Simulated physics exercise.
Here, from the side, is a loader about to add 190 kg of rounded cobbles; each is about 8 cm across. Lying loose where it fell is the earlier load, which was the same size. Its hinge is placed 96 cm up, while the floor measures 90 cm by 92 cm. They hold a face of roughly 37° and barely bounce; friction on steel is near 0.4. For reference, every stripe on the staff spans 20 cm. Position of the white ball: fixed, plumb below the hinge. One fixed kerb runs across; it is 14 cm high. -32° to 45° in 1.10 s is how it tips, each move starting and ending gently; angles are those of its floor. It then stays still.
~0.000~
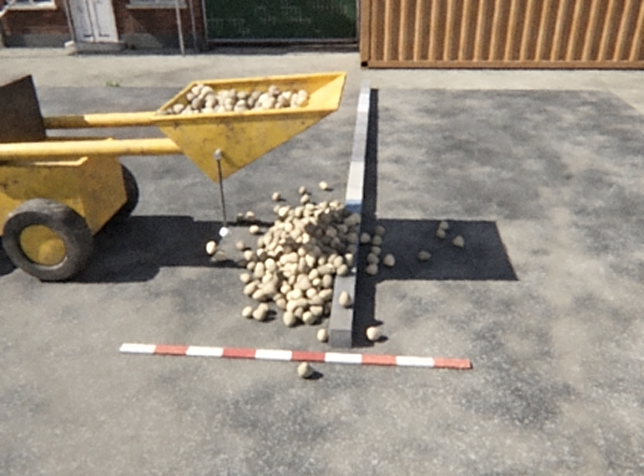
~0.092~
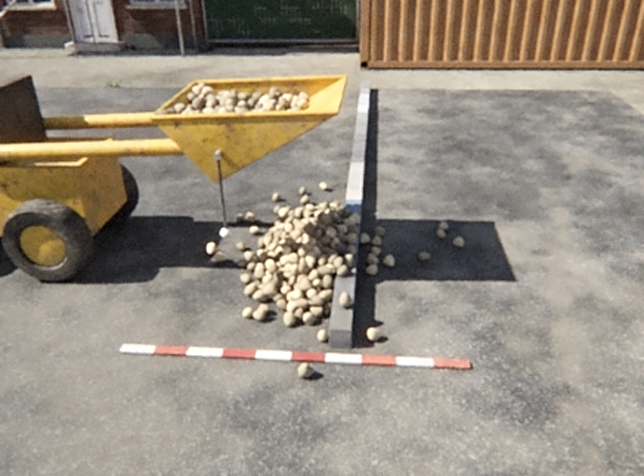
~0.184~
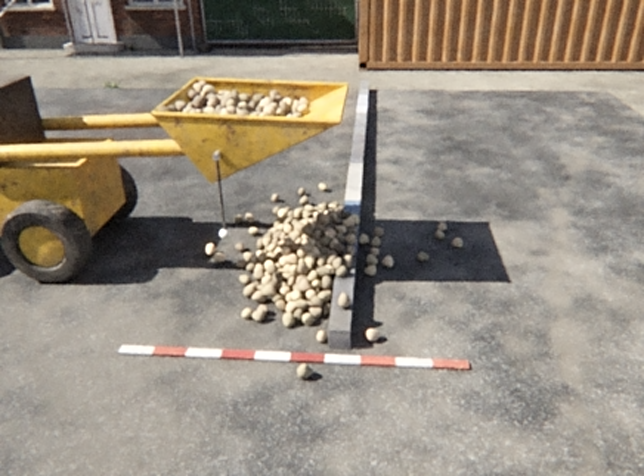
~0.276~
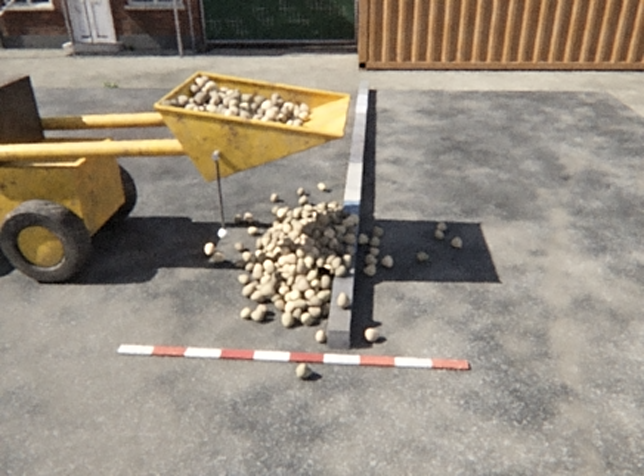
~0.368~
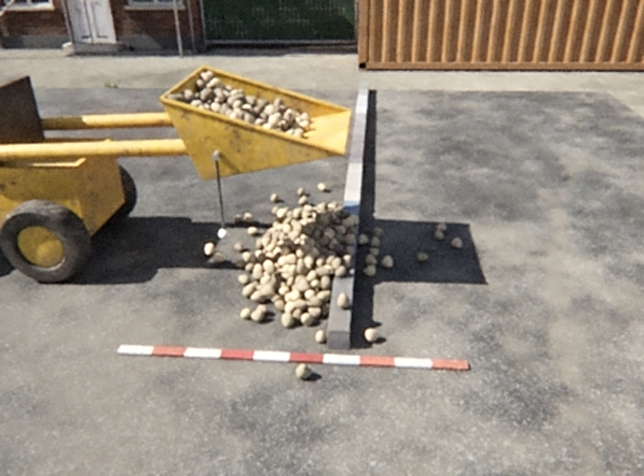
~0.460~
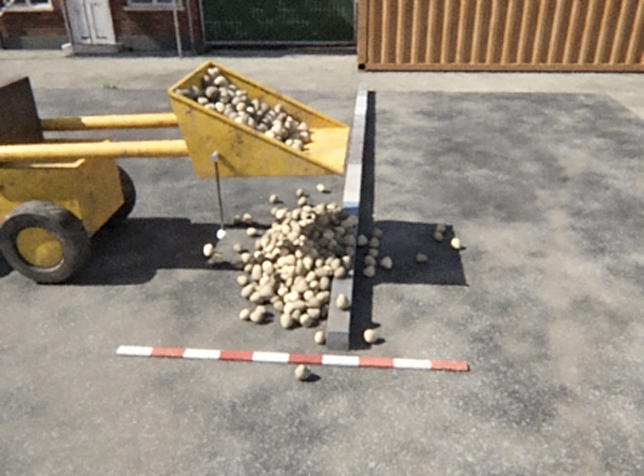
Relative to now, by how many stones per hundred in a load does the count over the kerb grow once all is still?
It grows by roughly 40 per hundred.
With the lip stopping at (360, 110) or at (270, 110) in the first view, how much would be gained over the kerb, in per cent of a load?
About 65 per cent for the first, 0 per cent for the second.
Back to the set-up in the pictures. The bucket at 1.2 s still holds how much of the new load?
That works out to about 60 %.
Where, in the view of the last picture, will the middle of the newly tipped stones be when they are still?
Their middle rests near (338, 246).
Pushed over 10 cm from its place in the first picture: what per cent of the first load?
About 5 %.
After 0.8 s the floor is at 33°; in per cent of one load, 100 in the bucket, 96 on this side of the kerb, 4 over the kerb; the foremost stones are at (409, 245).
After 1.2 s the floor is at 45°; in per cent of one load, 60 in the bucket, 135 on this side of the kerb, 5 over the kerb; the foremost stones are at (409, 245).
After 1.5 s the floor is at 45°; in per cent of one load, 15 in the bucket, 151 on this side of the kerb, 33 over the kerb; the foremost stones are at (442, 253).
After 4.0 s the floor is at 45°; in per cent of one load, 4 in the bucket, 152 on this side of the kerb, 44 over the kerb; the foremost stones are at (506, 281). Net gain over the kerb, 40.
